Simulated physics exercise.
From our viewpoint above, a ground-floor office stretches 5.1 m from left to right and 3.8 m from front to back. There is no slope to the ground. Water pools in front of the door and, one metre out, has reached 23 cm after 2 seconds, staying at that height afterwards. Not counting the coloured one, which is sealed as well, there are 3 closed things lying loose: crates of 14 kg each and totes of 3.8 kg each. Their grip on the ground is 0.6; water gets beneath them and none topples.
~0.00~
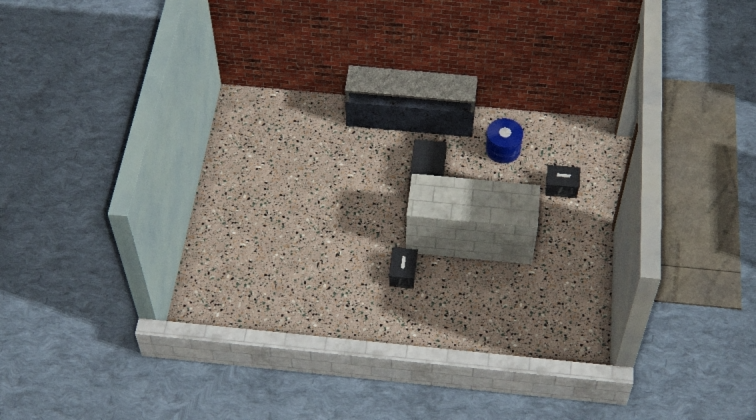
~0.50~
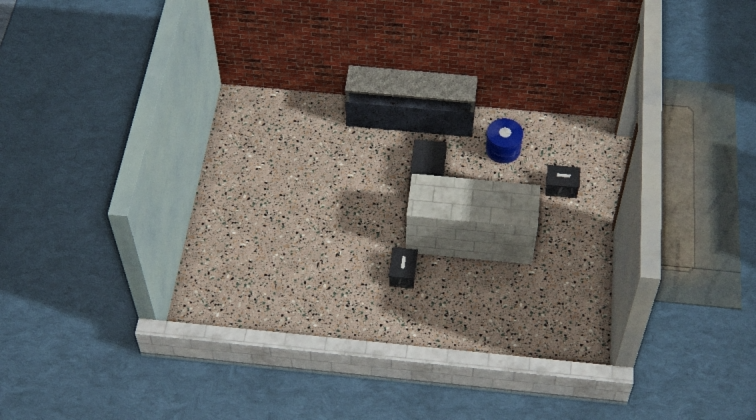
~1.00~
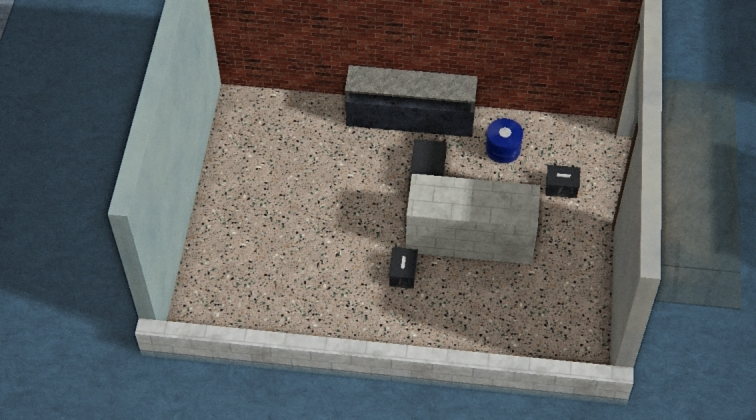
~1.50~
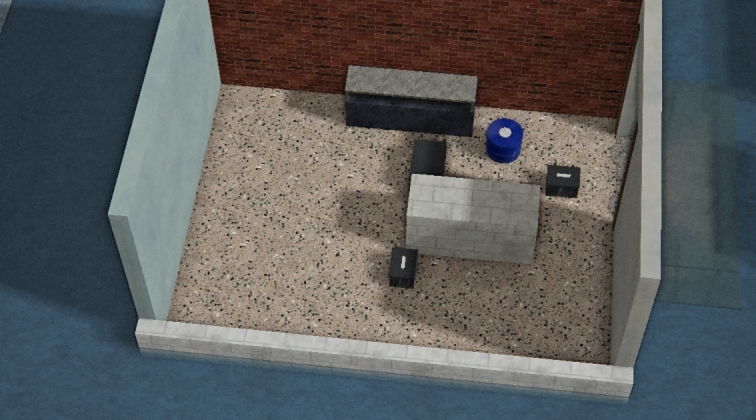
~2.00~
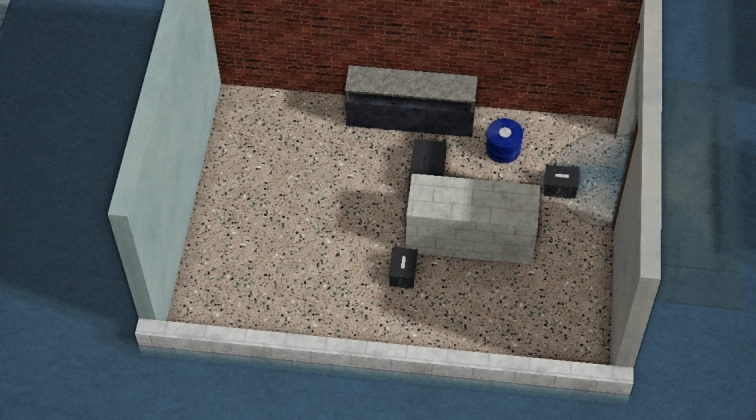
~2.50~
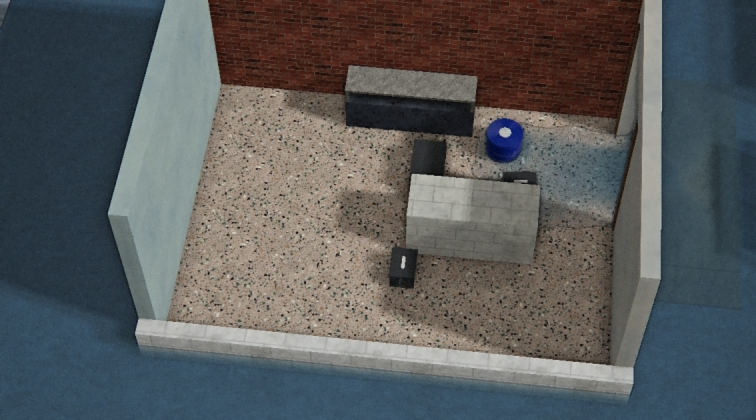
A walled room with a speckled floor stood dry while blue water rose outside; then some seeped in along the right side, and a small dark box there shifted left behind the pale block.
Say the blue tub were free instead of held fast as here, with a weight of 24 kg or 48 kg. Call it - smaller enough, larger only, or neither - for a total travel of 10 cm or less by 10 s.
Larger only.
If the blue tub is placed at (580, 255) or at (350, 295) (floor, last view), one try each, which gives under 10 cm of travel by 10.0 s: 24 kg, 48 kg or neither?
In turn: The lighter mass suffices; the lighter mass suffices.
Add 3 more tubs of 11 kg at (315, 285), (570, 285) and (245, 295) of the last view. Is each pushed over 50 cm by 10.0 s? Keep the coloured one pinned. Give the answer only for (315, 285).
Note: Stays within it.
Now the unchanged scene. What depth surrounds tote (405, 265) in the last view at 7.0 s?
About 0 cm.
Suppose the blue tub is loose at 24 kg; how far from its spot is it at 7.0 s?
It would be some 150 cm from its spot.
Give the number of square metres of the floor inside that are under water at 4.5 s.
Flooded: Near 10.5 m2.
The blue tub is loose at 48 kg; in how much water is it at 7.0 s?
Close to 16 cm deep.
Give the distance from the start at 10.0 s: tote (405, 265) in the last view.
Distance from the starting spot, in that order: 10 cm.
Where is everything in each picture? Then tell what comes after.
The blue tub at (505, 133) rests on the ground; 0.0 m2 under water; 0 of 4 have shifted, in the first frame.
The blue tub at (505, 133) rests on the ground; water covers 0.0 m2; 0 of 4 have shifted, in the second frame.
The blue tub at (505, 133) rests on the ground; 0.0 m2 under water; 0 of 4 have shifted, in the third frame.
The blue tub at (505, 133) rests on the ground; water covers 0.0 m2; 0 of 4 have shifted, in the fourth frame.
The blue tub at (505, 133), on the bottom; water covers 0.8 m2; 0 of 4 have shifted, in the fifth frame.
The blue tub at (505, 133), on the bottom; 1.9 m2 under water; 1 of 4 have shifted, in the sixth frame.
After 3.5 s the blue tub would be 18 cm from its start with 24 kg and 0 cm from its start with 48 kg; 9 cm of water round it then.
After 4.5 s the blue tub would be 77 cm from its start with 24 kg and 0 cm from its start with 48 kg; 13 cm of water round it then.
After 7.0 s the blue tub would be 168 cm from its start with 24 kg and 0 cm from its start with 48 kg; 16 cm of water round it then.
After 10.0 s the blue tub would be 212 cm from its start with 24 kg and 0 cm from its start with 48 kg; 14 cm of water round it then.
